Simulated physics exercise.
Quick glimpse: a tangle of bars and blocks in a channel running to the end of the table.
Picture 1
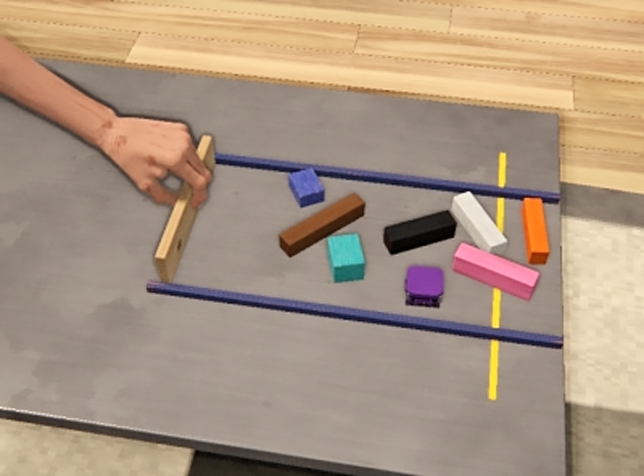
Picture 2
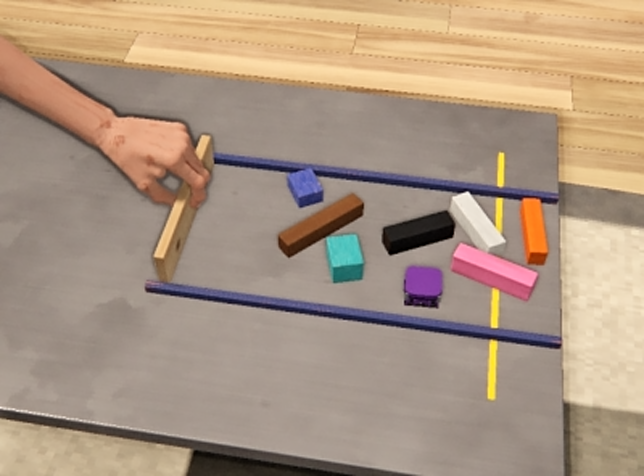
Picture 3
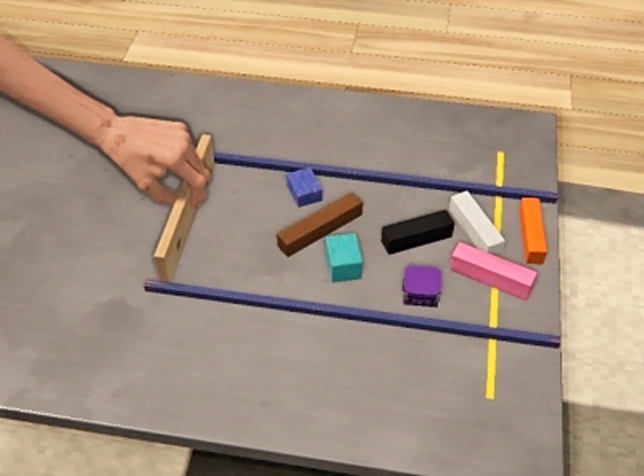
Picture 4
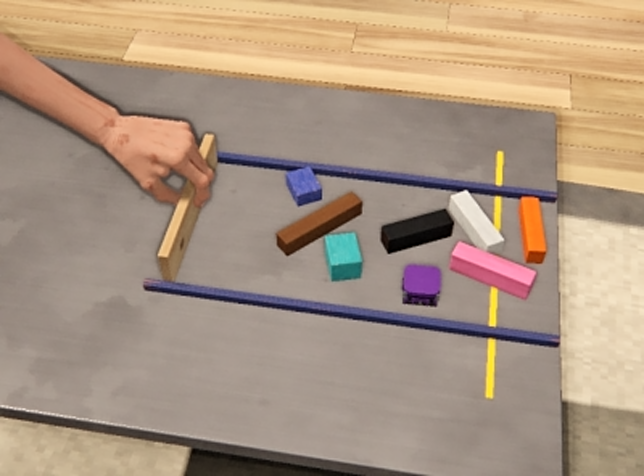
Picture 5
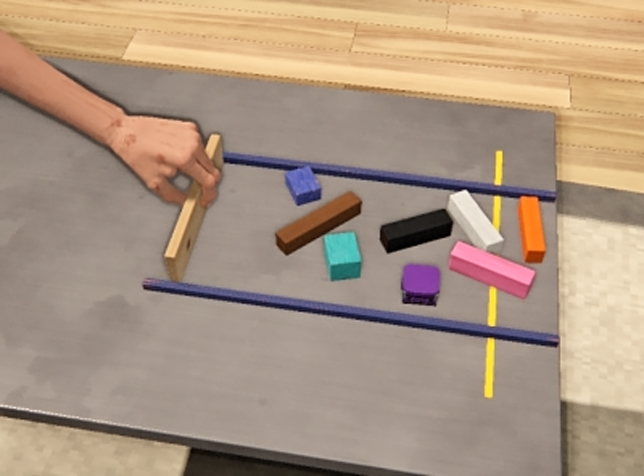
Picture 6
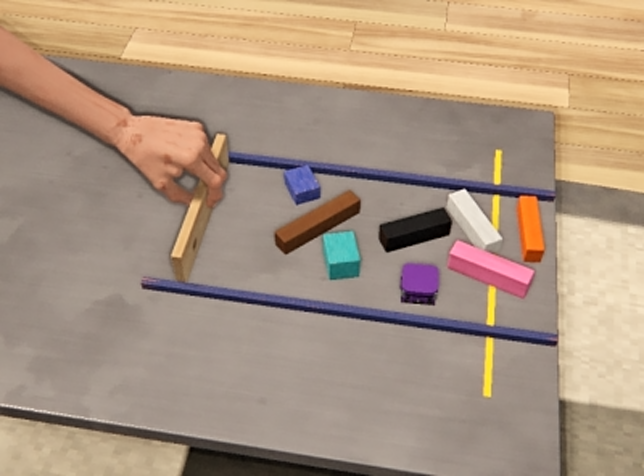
A hand slides a wooden board slightly right toward scattered coloured bars and blocks.
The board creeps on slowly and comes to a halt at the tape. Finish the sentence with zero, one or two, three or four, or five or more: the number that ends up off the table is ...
The number that ends up off the table is three or four.
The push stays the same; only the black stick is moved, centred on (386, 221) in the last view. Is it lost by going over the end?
In the end it hangs on.
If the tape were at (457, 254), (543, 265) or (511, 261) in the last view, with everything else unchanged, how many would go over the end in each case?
In order: 0, 7 and 4.
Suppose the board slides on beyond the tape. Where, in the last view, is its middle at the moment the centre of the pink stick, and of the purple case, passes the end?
Middle approx. at (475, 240), then approx. at (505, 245).
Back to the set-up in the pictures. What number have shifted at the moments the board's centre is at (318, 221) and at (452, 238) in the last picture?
3, then 8.
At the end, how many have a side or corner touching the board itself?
Well, it touches 3.
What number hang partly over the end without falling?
I'd put it at 2.
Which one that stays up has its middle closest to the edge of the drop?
It's the purple case.
A little later, none off yet; orange stick at rest near (530, 229); pink stick at rest near (490, 270); white bar at rest near (474, 223).
Next, none off yet; orange stick at rest near (530, 229); pink stick at rest near (491, 270); white bar moving near (482, 221).
When it is over, the number that fall off is three or four; down, white bar, pink stick and orange stick.
